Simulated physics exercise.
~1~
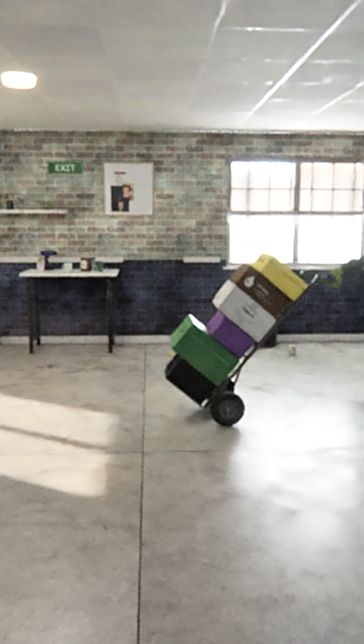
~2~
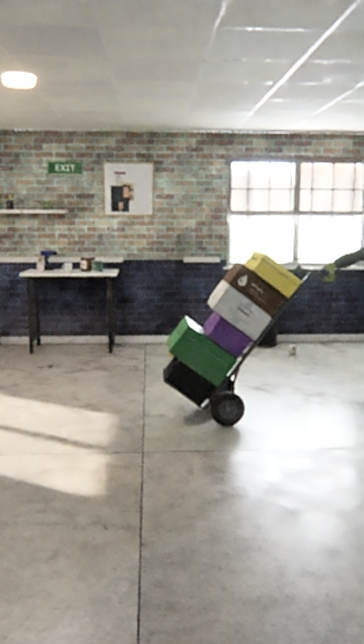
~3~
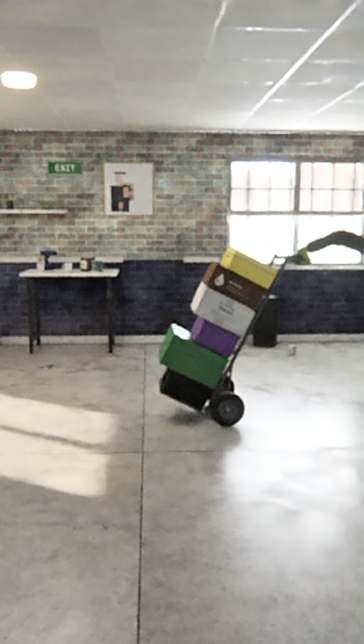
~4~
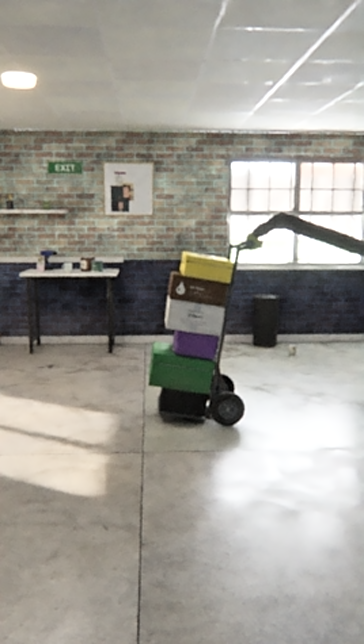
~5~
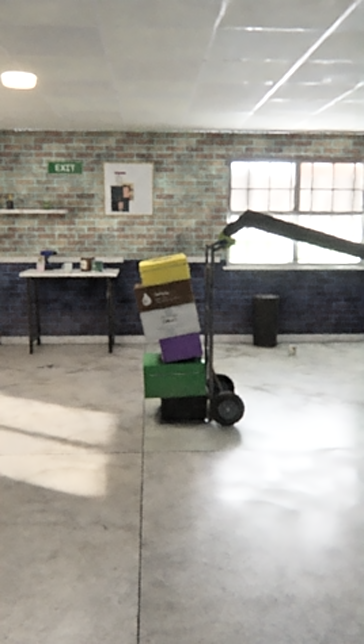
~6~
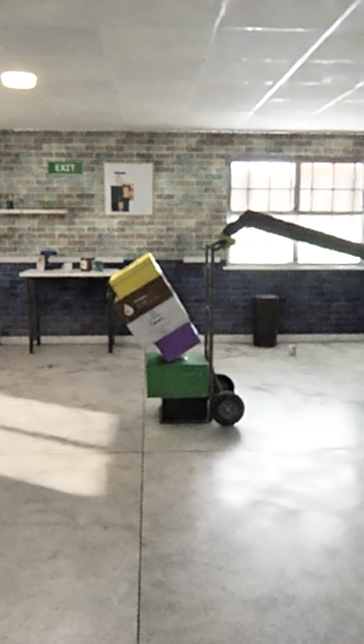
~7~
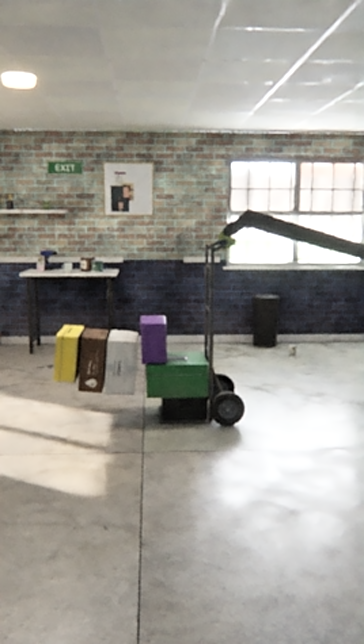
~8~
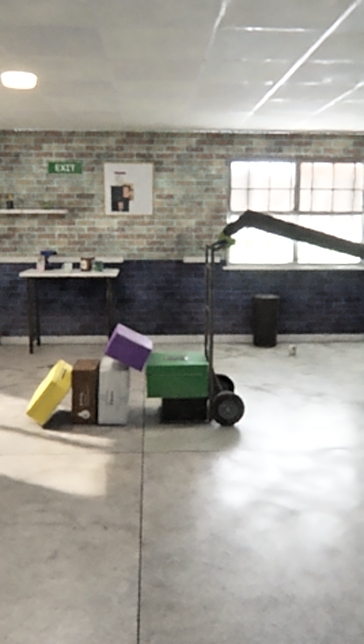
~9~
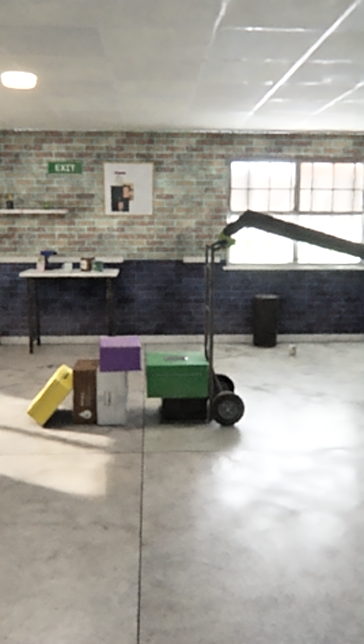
A leaning hand truck stacked with boxes stands in a brick-walled room with a concrete floor, seen from the side, with a table at left and a window at right. From the bottom, the load is black, green, purple, white, brown and yellow. A dark arm at the right swings the truck upright, and the boxes above the green one tip left together. The yellow, brown and white boxes drop to the floor in a row, the yellow one leaning against the brown. The purple box topples onto the white one, while the green and black stay by the truck.
